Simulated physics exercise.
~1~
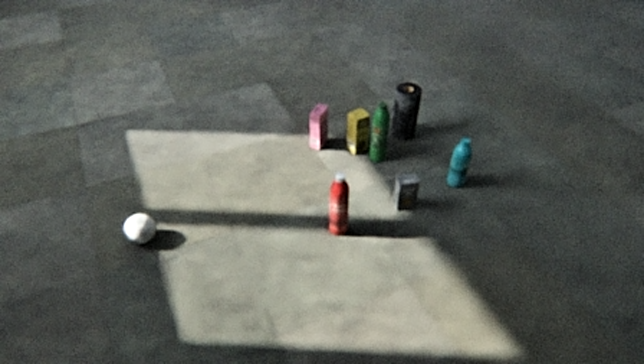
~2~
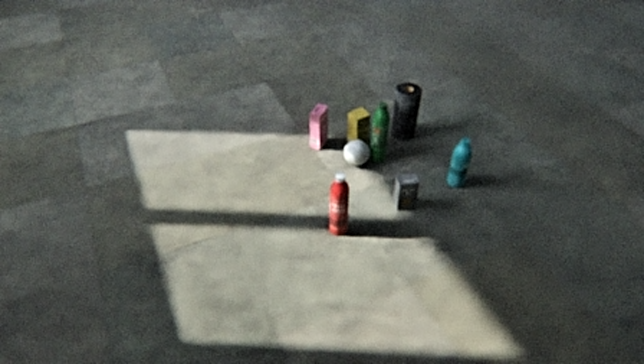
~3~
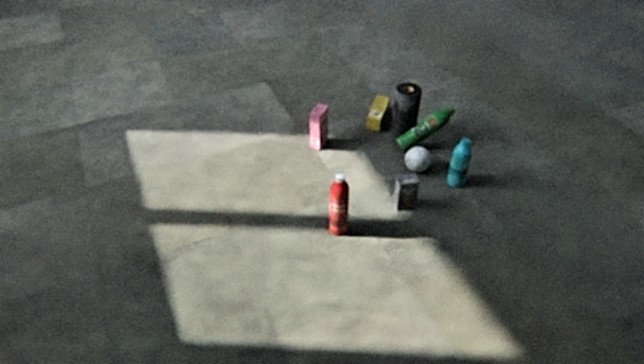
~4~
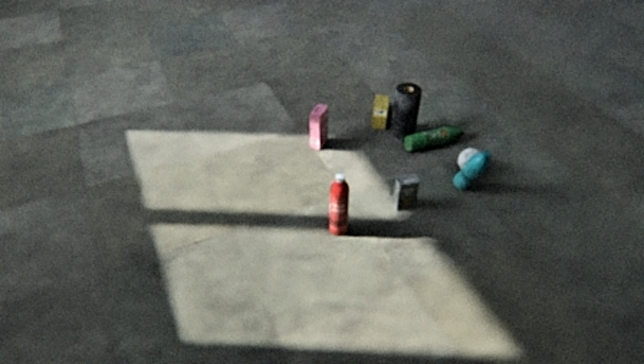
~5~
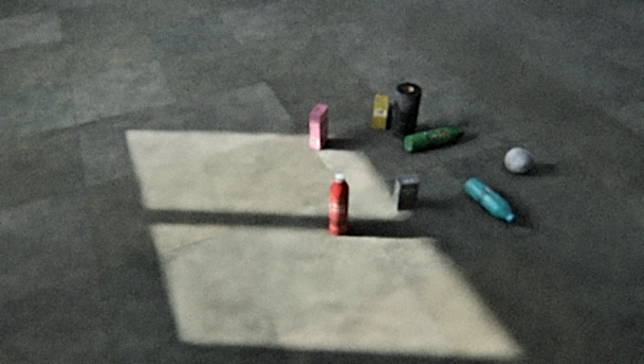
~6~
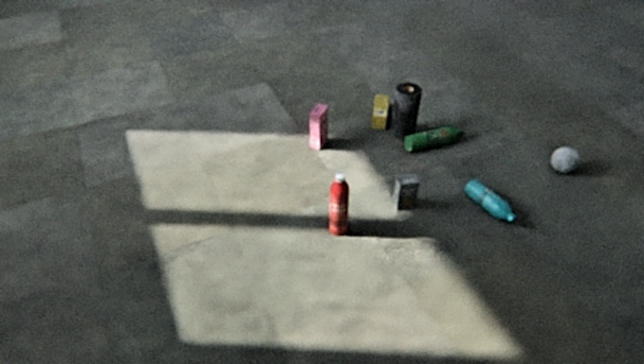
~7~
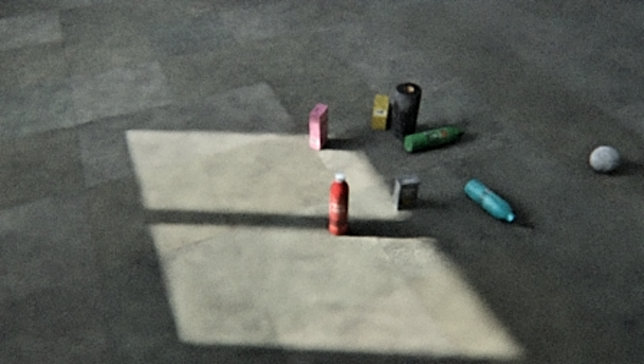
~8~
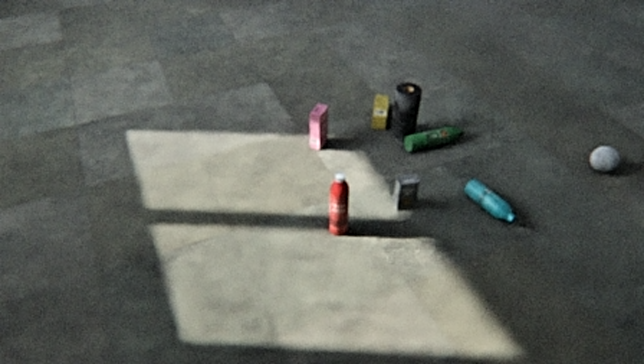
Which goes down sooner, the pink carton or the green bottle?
The green bottle goes down sooner, toppling as the ball passes through the group, while the pink carton is still standing at the end.
